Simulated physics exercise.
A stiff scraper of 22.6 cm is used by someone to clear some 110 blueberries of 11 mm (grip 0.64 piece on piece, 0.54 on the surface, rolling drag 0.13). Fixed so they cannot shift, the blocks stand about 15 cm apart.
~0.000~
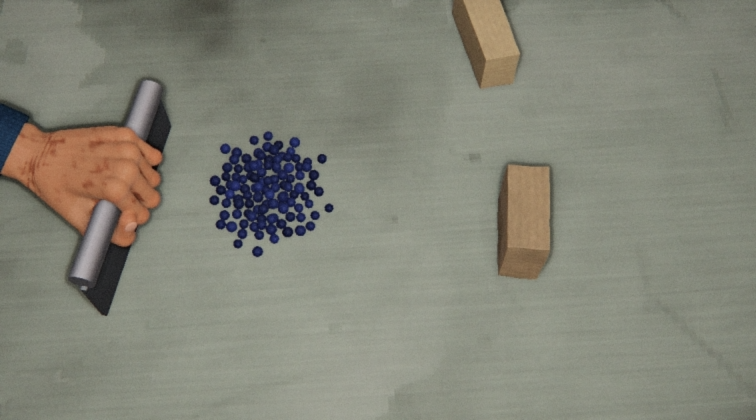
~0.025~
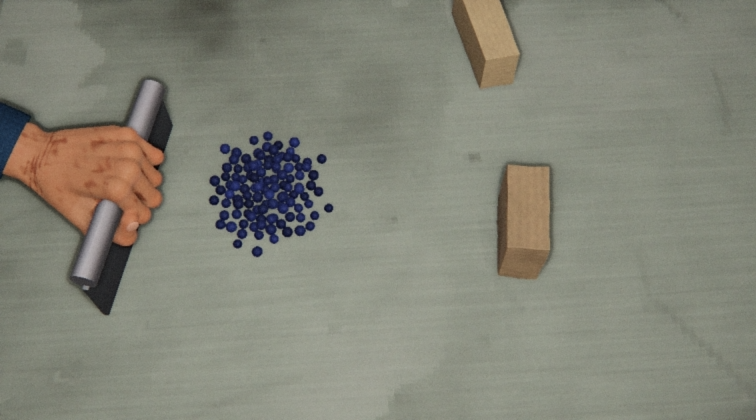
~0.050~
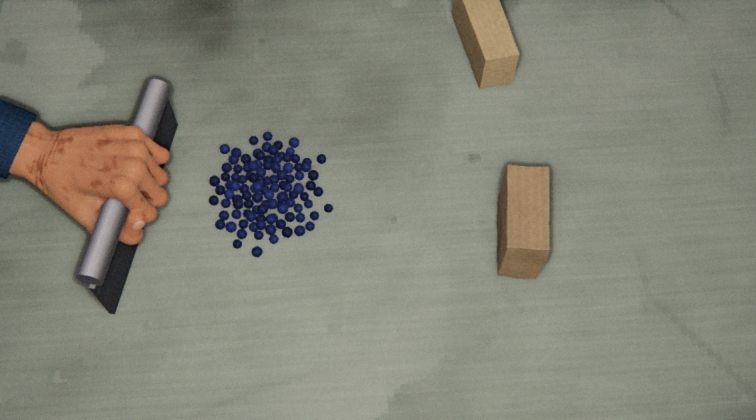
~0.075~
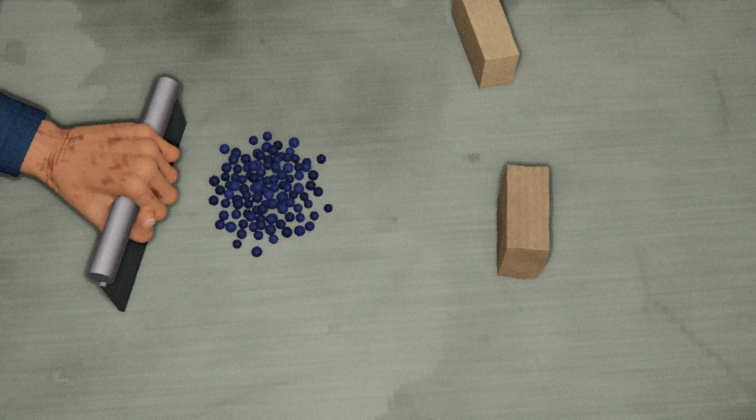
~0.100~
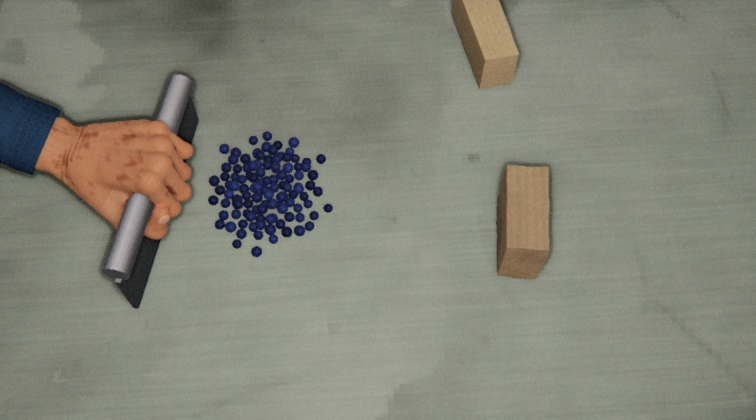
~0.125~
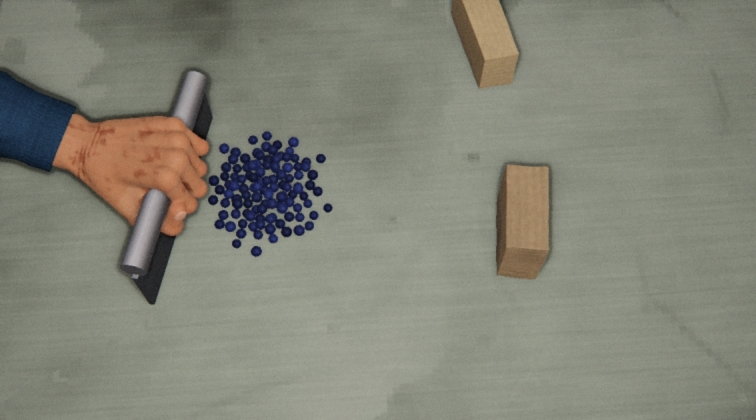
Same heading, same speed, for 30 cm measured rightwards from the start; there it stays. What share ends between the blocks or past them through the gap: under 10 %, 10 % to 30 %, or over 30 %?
The share ending between the blocks or past them through the gap is moderate.
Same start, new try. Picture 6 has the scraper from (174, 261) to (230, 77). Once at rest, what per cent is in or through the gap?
Gap share: 45 in a hundred.
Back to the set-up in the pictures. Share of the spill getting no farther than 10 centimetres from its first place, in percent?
Some 0 in a hundred.
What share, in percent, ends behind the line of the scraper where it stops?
About 5 in a hundred.
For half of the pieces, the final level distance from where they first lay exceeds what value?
About 22 cm.
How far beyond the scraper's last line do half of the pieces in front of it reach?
I'd put it close to 6 centimetres.
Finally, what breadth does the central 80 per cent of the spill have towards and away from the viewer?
That comes to about 18 cm.
Then, at 0.36 s, scraper 19 cm from its start, spill 17 cm wide; held up before the blocks 100 %.
After 0.59 s, scraper 31 cm from its start, spill 21 cm wide; round the near block 5 %, held up before the blocks 95 %.
Then, at 0.79 s, scraper 31 cm from its start, spill 24 cm wide; in or through the gap 15 %, round the near block 10 %, held up before the blocks 75 %.
At rest (1.2 s), in or through the gap 20 %, round the near block 10 %, round the far block 0 %, held up before the blocks 75 %.
